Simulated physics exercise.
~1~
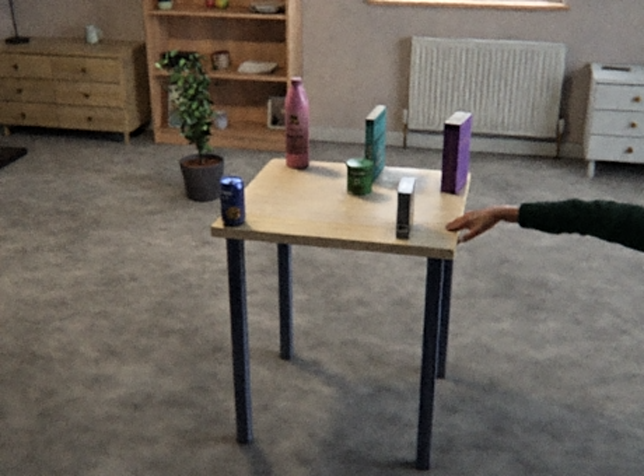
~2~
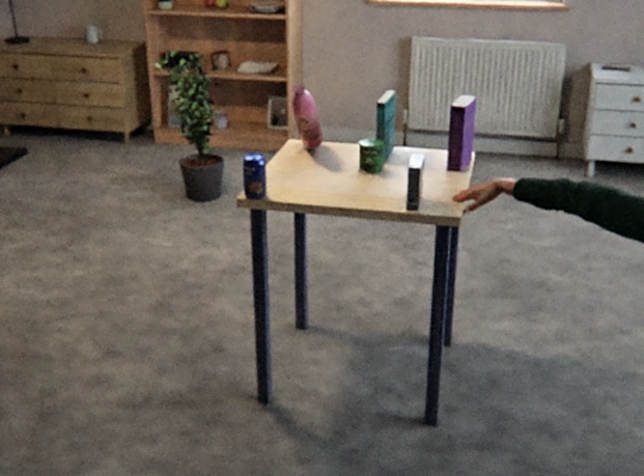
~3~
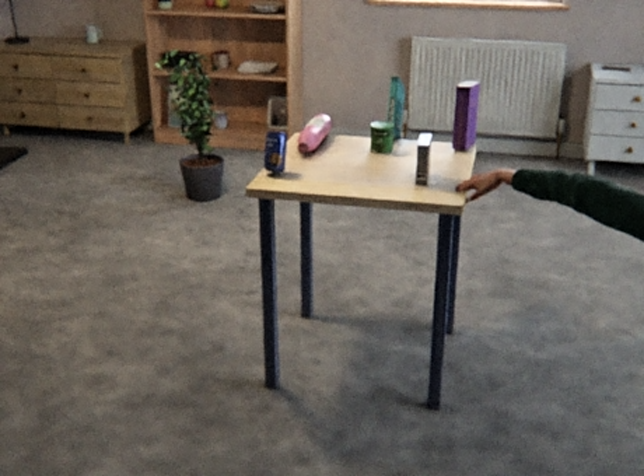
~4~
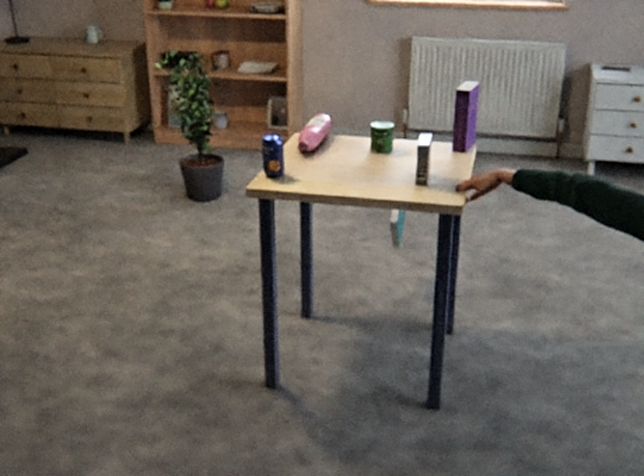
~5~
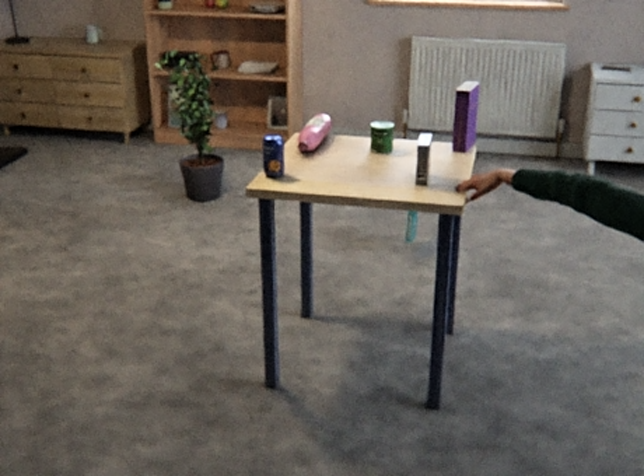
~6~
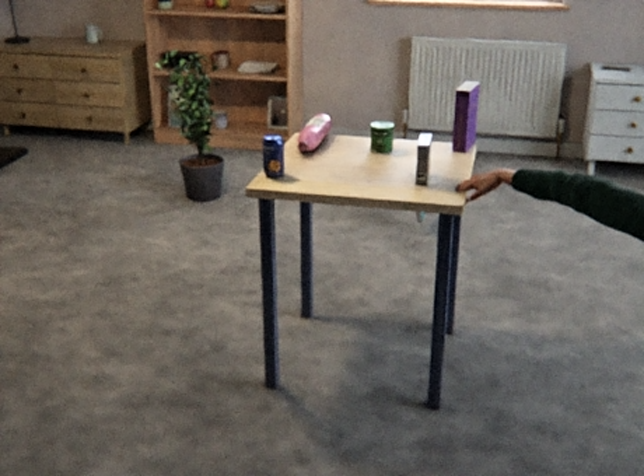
A hand shoves the table back, toppling the pink bottle and dropping the turquoise book off.
